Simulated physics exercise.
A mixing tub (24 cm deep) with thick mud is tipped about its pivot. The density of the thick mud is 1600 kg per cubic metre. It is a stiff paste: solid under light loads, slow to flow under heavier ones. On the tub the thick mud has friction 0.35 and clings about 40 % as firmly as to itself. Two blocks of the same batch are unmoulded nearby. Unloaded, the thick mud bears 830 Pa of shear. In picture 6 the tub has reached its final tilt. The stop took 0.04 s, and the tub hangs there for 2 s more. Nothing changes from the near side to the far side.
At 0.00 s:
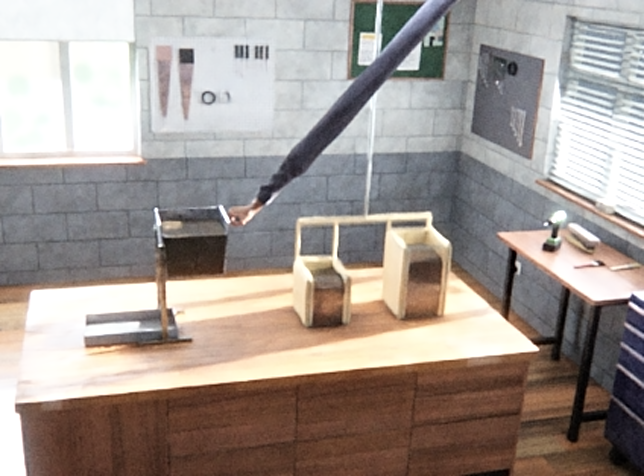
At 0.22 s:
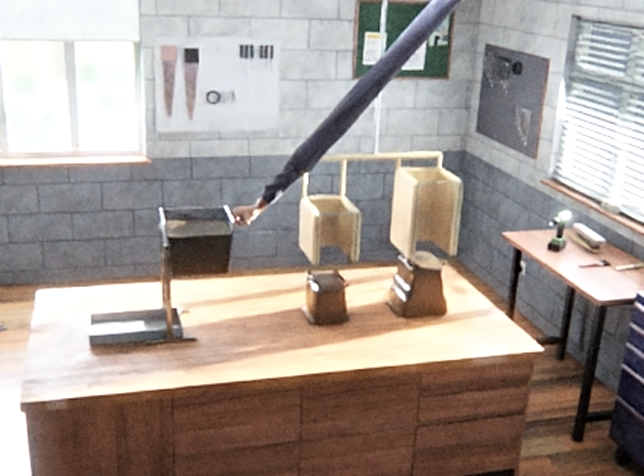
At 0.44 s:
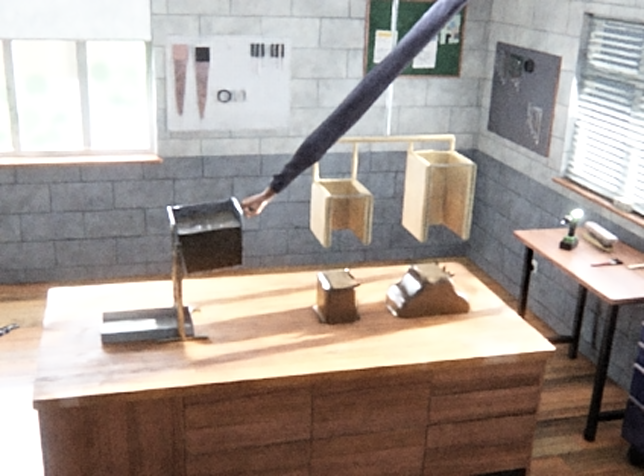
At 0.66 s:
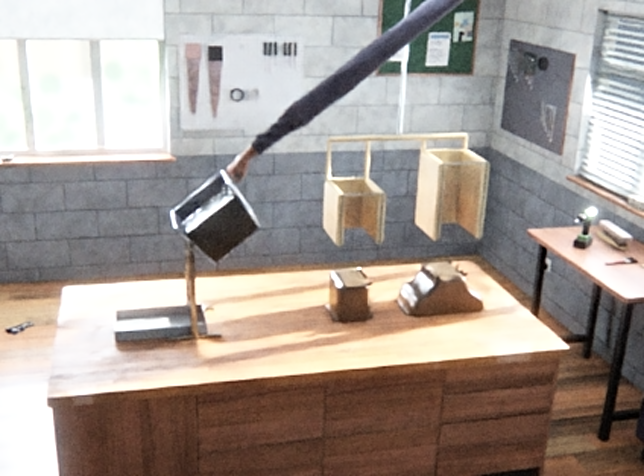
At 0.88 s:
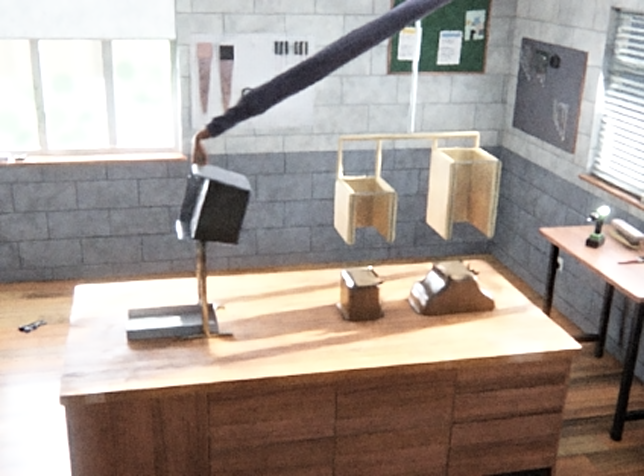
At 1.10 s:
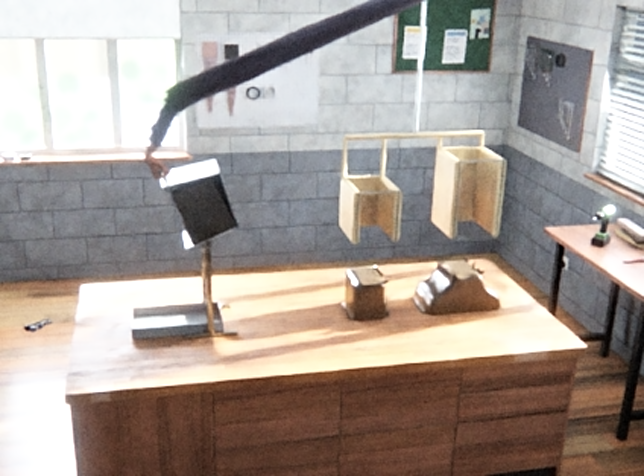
Dark-sleeved arm tipping a black tub over leftward on its stand after two wooden moulds lift off brown blocks, the right one slumping.
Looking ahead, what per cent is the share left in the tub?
About 0 %.
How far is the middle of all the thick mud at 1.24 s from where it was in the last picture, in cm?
About 11 cm.
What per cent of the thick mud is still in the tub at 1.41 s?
Near 12 %.
After 1.24 s, the tub is at 108 degrees and holds 65 %.
After 1.41 s, the tub is at 108 degrees and holds 11 %.
After 1.58 s, the tub is at 108 degrees and holds 0 %.
After 1.75 s, the tub is at 108 degrees and holds 0 %.
After 3.10 s, the tub is at 108 degrees and holds 0 %.
